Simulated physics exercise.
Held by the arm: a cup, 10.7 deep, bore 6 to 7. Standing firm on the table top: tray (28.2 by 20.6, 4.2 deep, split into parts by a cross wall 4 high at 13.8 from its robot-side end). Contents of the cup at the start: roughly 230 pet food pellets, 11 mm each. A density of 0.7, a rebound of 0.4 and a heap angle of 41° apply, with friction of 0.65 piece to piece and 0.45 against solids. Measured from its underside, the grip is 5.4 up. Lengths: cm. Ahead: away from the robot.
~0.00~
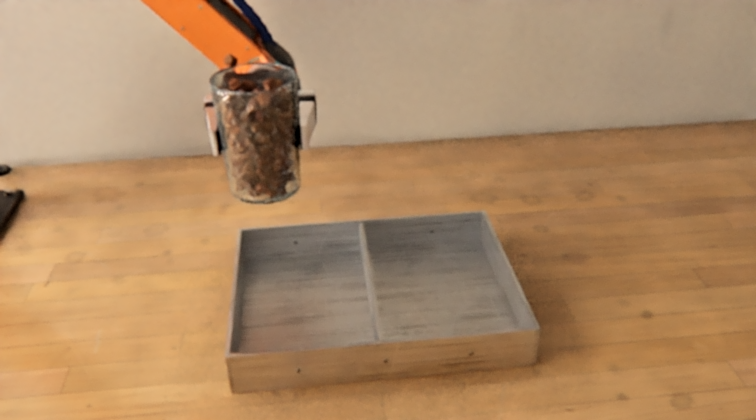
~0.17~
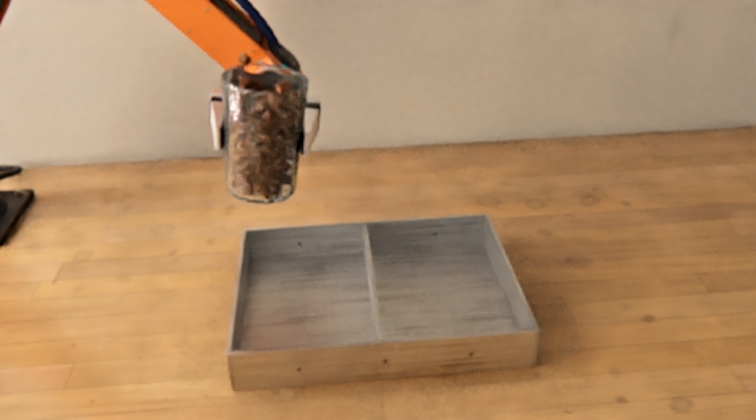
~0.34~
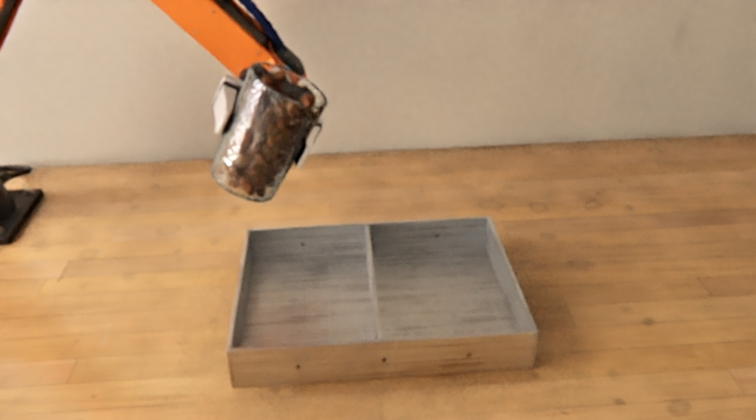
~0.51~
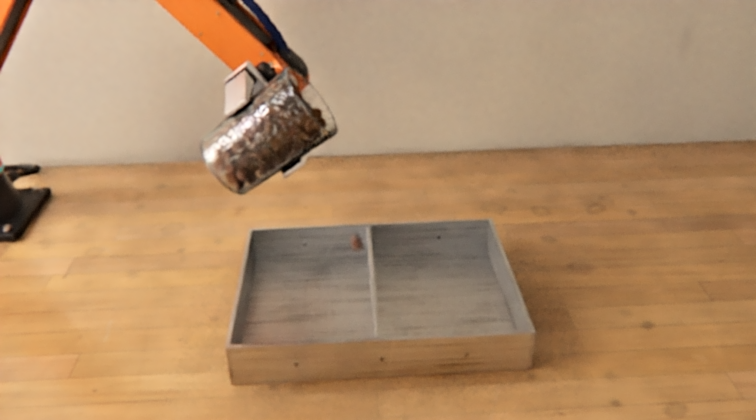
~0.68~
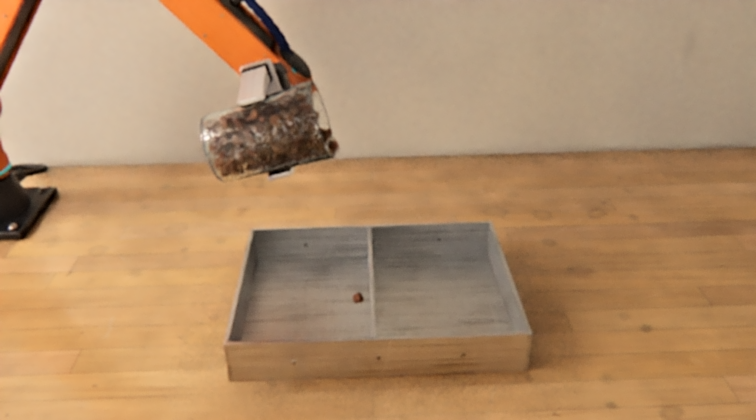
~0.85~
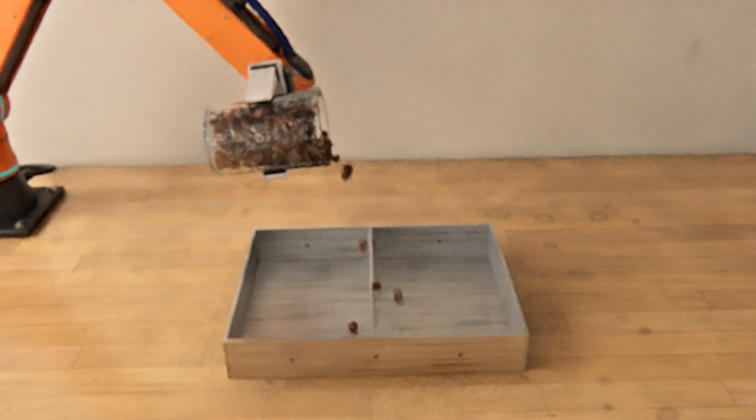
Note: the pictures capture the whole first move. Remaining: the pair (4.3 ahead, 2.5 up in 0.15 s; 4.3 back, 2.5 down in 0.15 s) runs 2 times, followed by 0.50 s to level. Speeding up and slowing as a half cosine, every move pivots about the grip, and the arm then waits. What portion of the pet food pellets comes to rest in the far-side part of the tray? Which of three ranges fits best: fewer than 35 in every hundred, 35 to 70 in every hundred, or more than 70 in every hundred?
From 35 to 70 in every hundred.
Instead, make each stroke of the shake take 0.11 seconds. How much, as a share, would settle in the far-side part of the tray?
In that case about 90 in a hundred.
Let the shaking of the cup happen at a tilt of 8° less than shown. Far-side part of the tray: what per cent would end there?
Estimate: Around 35 per cent.
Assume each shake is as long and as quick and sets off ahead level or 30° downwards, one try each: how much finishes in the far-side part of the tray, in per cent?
First try about 40 %, second try about 20 %.
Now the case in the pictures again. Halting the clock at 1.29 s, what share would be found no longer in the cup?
Roughly 45 per cent by then.
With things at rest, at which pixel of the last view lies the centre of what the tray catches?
Near pixel (411, 300).
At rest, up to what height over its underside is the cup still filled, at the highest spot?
I'd say near 5.5 cm from the bottom.
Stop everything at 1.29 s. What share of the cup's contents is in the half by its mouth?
Roughly 60 per cent.
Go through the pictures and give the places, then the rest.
In the first picture, cup middle at (260, 136), level; upper third of the load around (259, 106), from x 220 to 290, top at y 60; 226 in the cup.
In the second picture, cup middle at (263, 136), tilted 8° forward; upper third of the load around (262, 107), from x 230 to 295, top at y 60.
In the third picture, cup middle at (265, 136), tilted 29° forward; upper third of the load around (271, 110), from x 220 to 310, top at y 75.
In the fourth picture, cup middle at (266, 135), tilted 54° forward; upper third of the load around (278, 115), from x 210 to 355, top at y 85; 225 in the cup, 1 in flight or on a rim.
In the fifth picture, cup middle at (267, 135), tilted 75° forward; upper third of the load around (271, 118), from x 210 to 360, top at y 100; 225 in the cup, 1 in the robot-side part.
In the sixth picture, cup middle at (268, 135), tilted 83° forward; upper third of the load around (268, 119), from x 215 to 400, top at y 105; 219 in the cup, 2 in the robot-side part, 2 in the far-side part, 3 in flight or on a rim.
After 1.29 s, tilted 83° forward, highest piece 24 above the table; 128 in the cup, 71 in the far-side part, 23 in the robot-side part, 4 in flight or on a rim.
After 1.73 s, tilted 34° forward, highest piece 24 above the table; 120 in the far-side part, 68 in the cup, 38 in the robot-side part.
After 2.15 s, level, highest piece 21 above the table; 120 in the far-side part, 68 in the cup, 38 in the robot-side part.
After 3.20 s, level, highest piece 21 above the table; 120 in the far-side part, 68 in the cup, 38 in the robot-side part.
At rest, 120 in the far-side part, 68 in the cup, 38 in the robot-side part. That is 53 % in the far-side part of the tray.
